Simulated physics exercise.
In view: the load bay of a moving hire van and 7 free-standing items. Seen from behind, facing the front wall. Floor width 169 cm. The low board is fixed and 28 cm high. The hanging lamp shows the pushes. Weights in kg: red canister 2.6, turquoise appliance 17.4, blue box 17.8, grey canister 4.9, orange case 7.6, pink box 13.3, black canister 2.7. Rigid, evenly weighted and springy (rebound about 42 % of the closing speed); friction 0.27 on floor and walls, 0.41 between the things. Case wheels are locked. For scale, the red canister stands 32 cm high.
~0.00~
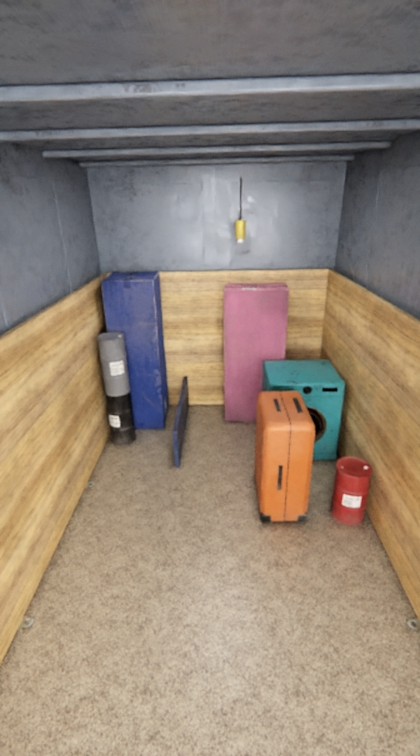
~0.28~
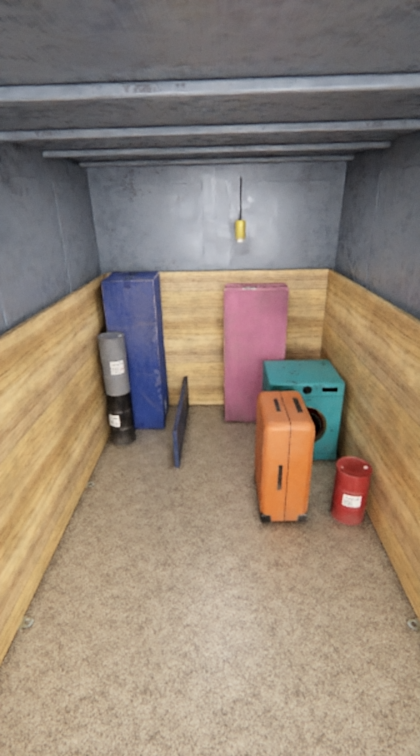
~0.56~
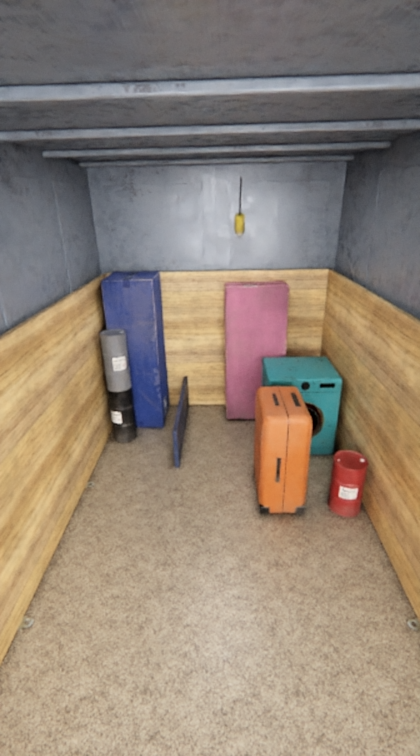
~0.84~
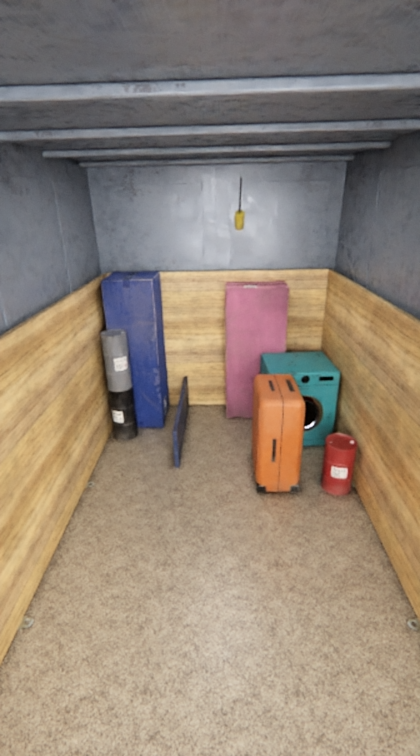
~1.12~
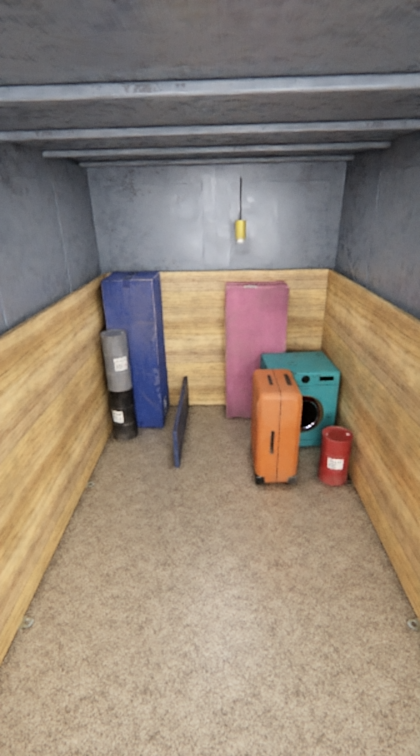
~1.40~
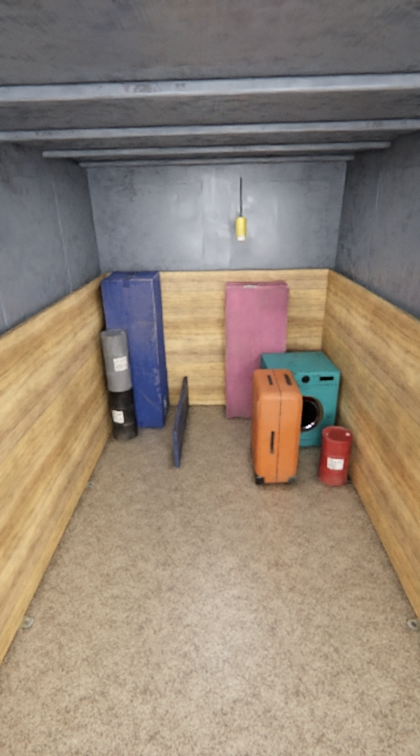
Orange suitcase and red canister sliding toward the front wall of a load bay, while the boxes at the back barely shift.
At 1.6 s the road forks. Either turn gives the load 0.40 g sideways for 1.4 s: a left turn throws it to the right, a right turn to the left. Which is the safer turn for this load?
Less is lost turning right.
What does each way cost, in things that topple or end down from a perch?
Turning left 2, turning right 0.
Turning left. By 2.20 s, force 0.40 g right; red canister 33 cm from its spot near (339, 456); turquoise appliance 17 cm from its spot near (300, 398); grey canister tilted 23°.
By 2.50 s, force 0.40 g right; grey canister now down from a perch; red canister 32 cm from its spot near (339, 457); turquoise appliance 17 cm from its spot near (300, 398).
By 3.30 s, no push; red canister 31 cm from its spot near (339, 457); turquoise appliance 17 cm from its spot near (300, 398); black canister on its side.
When it is over (5.3 s), down from a perch, grey canister; lying over in the van, black canister; not toppled but over 15 cm from the start, red canister, turquoise appliance, orange case and pink box; blue box within 15 cm of the start. End places, in pixels of the last picture, red canister near (339, 457), turquoise appliance near (300, 398).
Turning right instead, nothing is lost, 0 of 7 in all.
